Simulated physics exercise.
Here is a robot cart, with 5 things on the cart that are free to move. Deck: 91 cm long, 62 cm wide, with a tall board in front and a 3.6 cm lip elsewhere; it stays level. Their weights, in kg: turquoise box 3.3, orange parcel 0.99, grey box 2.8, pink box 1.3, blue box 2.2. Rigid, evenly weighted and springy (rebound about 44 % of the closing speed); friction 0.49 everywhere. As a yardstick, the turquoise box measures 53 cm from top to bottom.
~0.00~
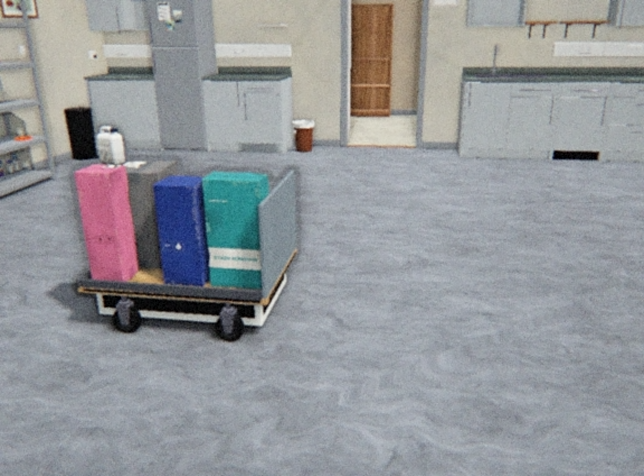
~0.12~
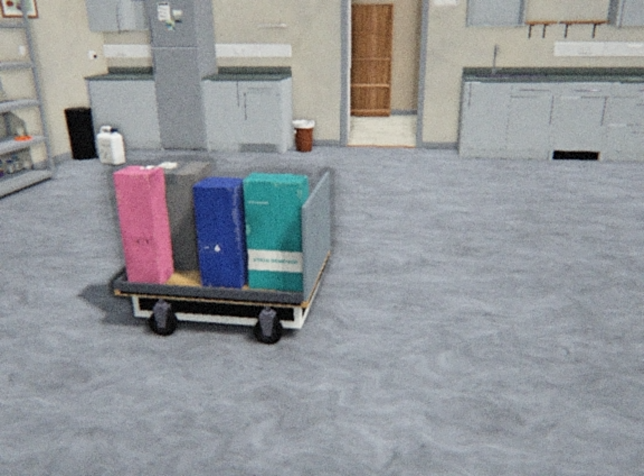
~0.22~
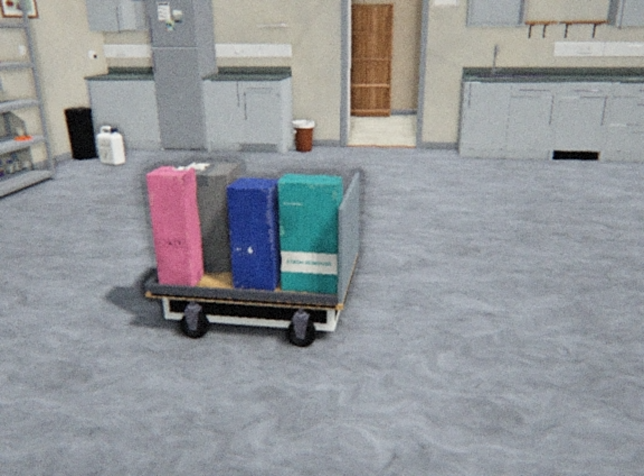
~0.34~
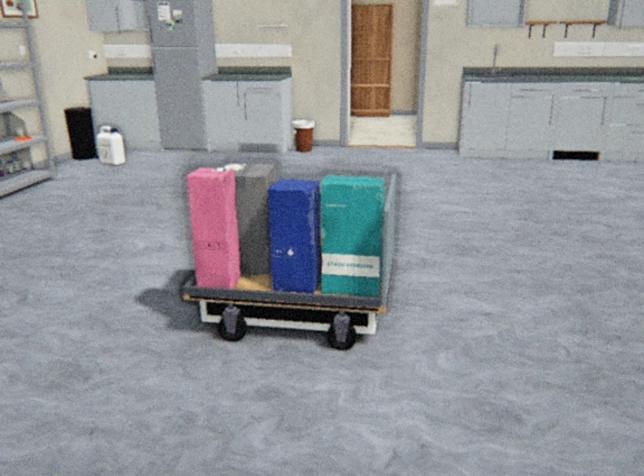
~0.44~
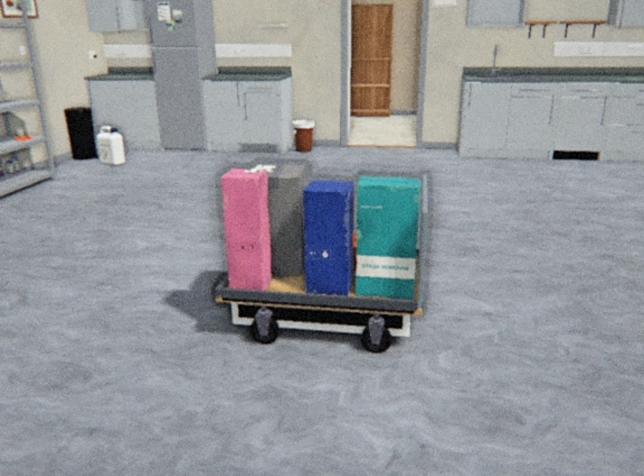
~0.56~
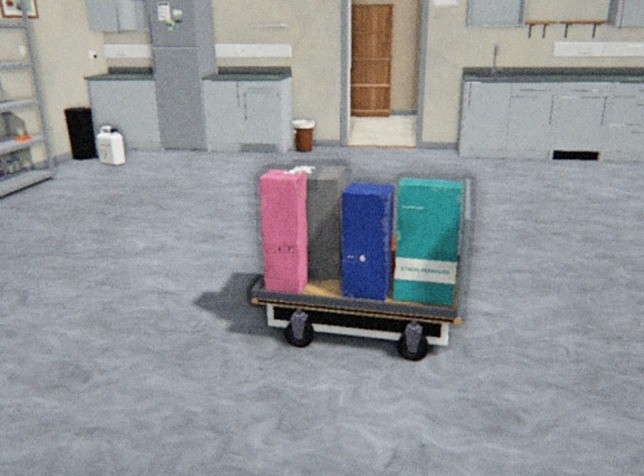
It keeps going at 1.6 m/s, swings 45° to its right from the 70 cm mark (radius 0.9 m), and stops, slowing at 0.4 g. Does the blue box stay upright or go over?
The blue box is still upright.
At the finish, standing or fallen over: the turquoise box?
The turquoise box topples.
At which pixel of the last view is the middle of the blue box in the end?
Around (593, 338).
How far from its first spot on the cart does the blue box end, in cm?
About 4 cm.
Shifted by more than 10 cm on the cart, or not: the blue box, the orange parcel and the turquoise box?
The blue box holds its spot; the orange parcel stays put; the turquoise box ends elsewhere.
After 0.86 s, cart 138 cm along, turned 34°; turquoise box 53° off upright; orange parcel moved 2 cm.
After 1.16 s, cart 184 cm along, turned 45°; blue box 5° off upright near (527, 311); turquoise box on its side; orange parcel moved 2 cm.
In the end (3.1 s), toppled on the cart, turquoise box; not toppled but over 10 cm from the start, pink box; the other 3 under 10 cm from the start. In the last view, blue box near (593, 338).
